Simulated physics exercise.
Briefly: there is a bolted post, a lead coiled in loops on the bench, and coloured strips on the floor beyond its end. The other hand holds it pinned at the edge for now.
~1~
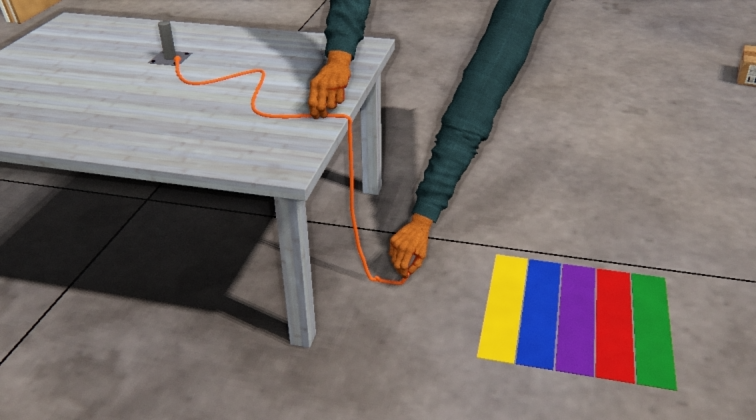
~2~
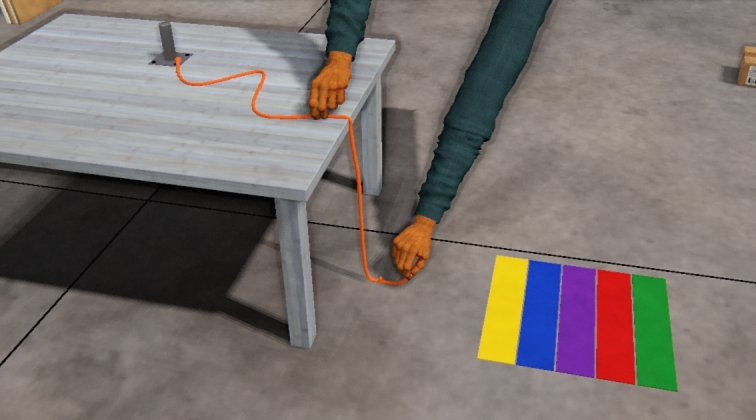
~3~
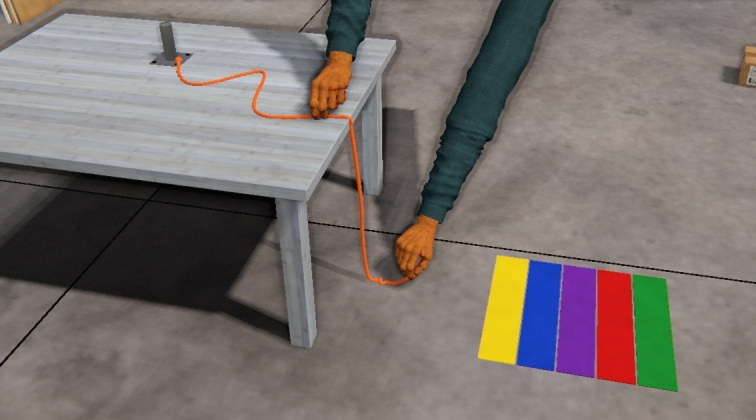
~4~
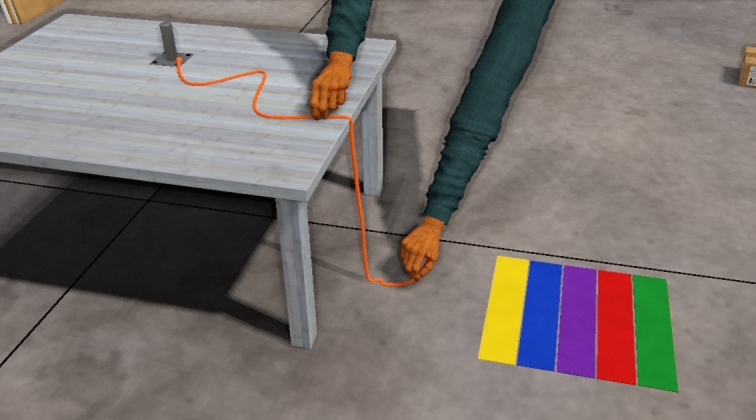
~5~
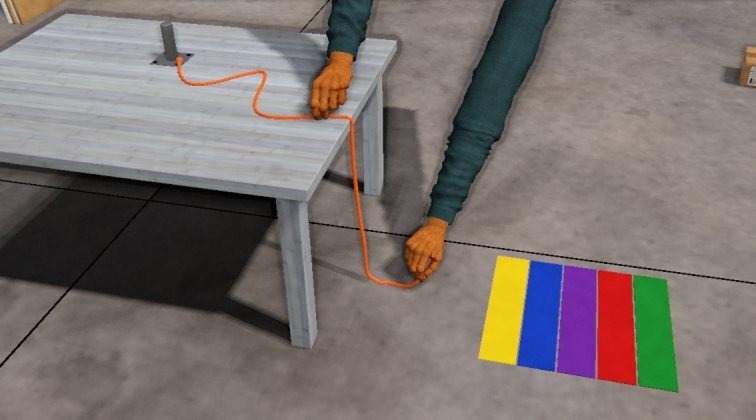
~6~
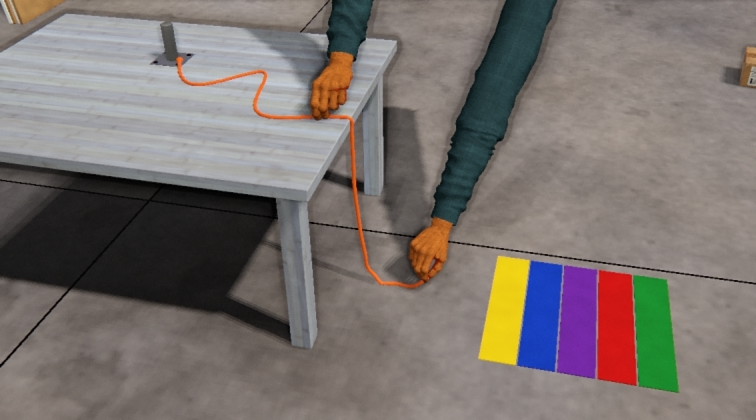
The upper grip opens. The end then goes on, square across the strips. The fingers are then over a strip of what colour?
A green strip.
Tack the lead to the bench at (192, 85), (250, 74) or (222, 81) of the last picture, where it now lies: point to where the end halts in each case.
Approximately at (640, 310), at (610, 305) and at (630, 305), in that order.
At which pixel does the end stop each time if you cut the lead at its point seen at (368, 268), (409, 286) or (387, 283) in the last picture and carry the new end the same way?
About (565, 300) first, then about (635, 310), and finally about (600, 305).
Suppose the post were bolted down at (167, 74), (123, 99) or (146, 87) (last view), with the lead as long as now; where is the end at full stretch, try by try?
Try by try, about (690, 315), (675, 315) and (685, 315).
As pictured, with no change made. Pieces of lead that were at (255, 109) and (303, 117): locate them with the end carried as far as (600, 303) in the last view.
The first one ends up at (357, 115) and the second one at (380, 164).
Soon after, end near (600, 303); over red.
Then, end near (641, 309); over green.
At full stretch, end near (665, 313); over green. It gets as far as the green strip.
